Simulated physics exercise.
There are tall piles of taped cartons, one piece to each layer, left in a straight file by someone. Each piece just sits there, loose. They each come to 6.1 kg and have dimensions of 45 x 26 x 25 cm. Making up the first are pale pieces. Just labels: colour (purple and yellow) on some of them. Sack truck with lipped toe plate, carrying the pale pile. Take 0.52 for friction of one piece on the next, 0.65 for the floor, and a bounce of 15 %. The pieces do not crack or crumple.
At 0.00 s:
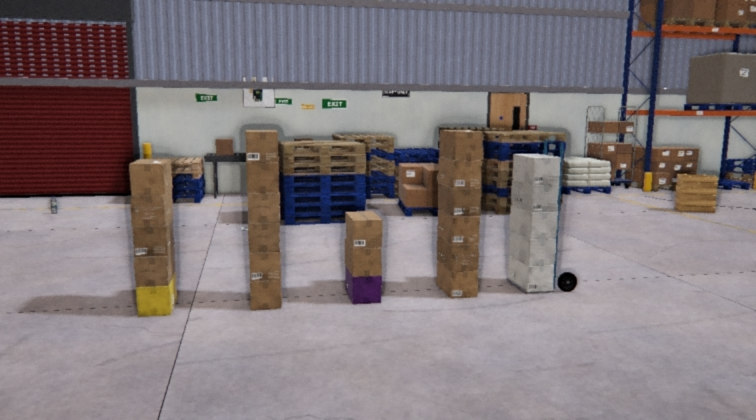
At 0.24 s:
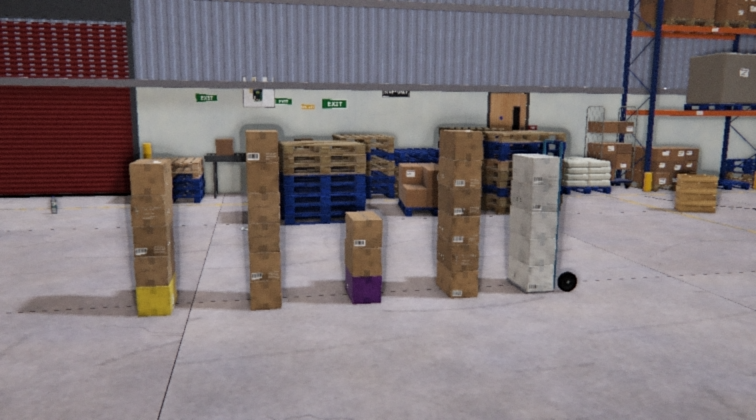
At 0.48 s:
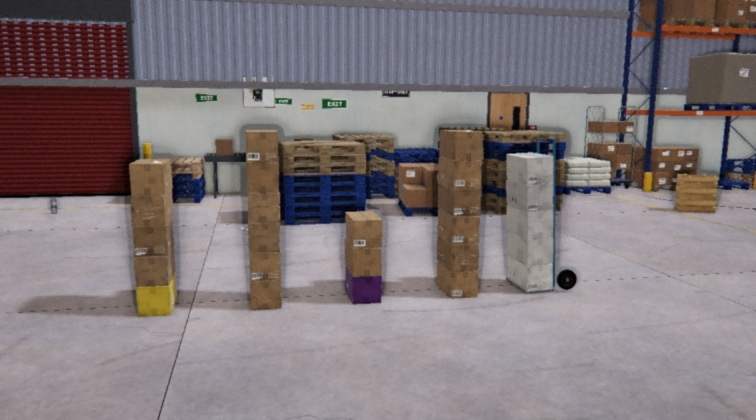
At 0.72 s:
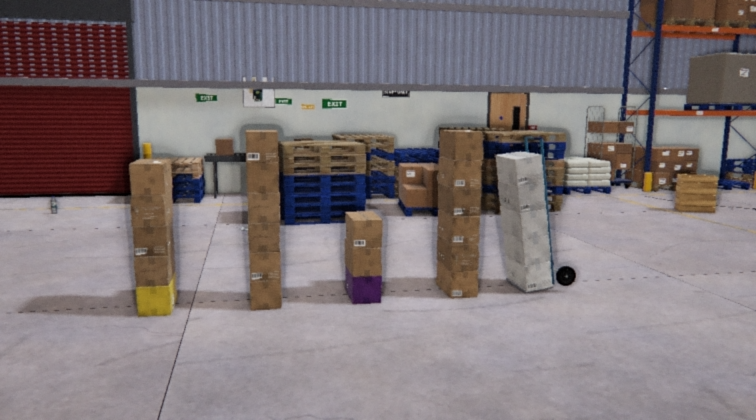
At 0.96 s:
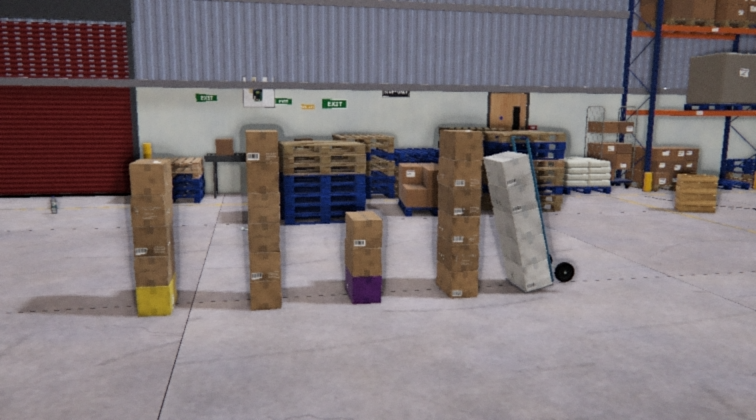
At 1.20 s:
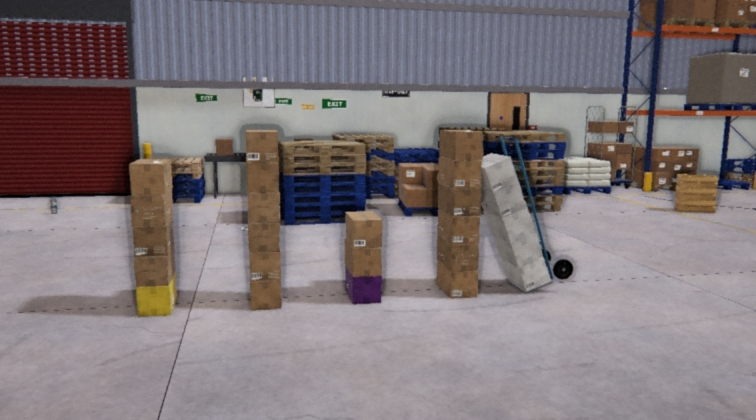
Warehouse floor with a row of carton stacks, a hand truck and its pale stack at right tilting gradually leftward.
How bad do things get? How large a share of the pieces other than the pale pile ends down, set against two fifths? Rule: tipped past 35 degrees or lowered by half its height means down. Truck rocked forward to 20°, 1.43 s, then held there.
Above two fifths.
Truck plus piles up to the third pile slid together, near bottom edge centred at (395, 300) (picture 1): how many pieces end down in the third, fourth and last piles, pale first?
Down by pile: Third 3, fourth 0, last 0.
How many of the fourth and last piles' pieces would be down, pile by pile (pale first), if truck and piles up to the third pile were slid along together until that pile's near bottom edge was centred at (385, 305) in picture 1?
Then fourth pile 6 and last pile 5.
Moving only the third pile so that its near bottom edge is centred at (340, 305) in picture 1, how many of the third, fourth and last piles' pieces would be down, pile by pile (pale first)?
You'd end with the third pile at 2, the fourth at 6 and the last at 5 down.
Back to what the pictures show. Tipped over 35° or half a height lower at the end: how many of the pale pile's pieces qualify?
The number you get is 5.
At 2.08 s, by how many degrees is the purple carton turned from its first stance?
Its tilt comes to about 0° at that moment.
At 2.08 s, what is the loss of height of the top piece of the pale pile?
20 cm lower.
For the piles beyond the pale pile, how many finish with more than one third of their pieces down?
4.
By 2.08 s, 5 of the pale pile down; none of the 20 other cartons down, 6 disturbed.
By 2.90 s, 5 of the pale pile down; 6 of the 20 other cartons down; purple carton tilted 26°.
By 3.94 s, 5 of the pale pile down; 19 of the 20 other cartons down; yellow carton tilted 39°; purple carton tilted 29°.
When it is over (5.1 s), 5 of the pale pile down; 19 of the 20 other cartons down; yellow carton on its side; purple carton tilted 29°. That is 95 per cent. In pixels of the last frame, middles, yellow carton near (127, 295), purple carton near (351, 279).
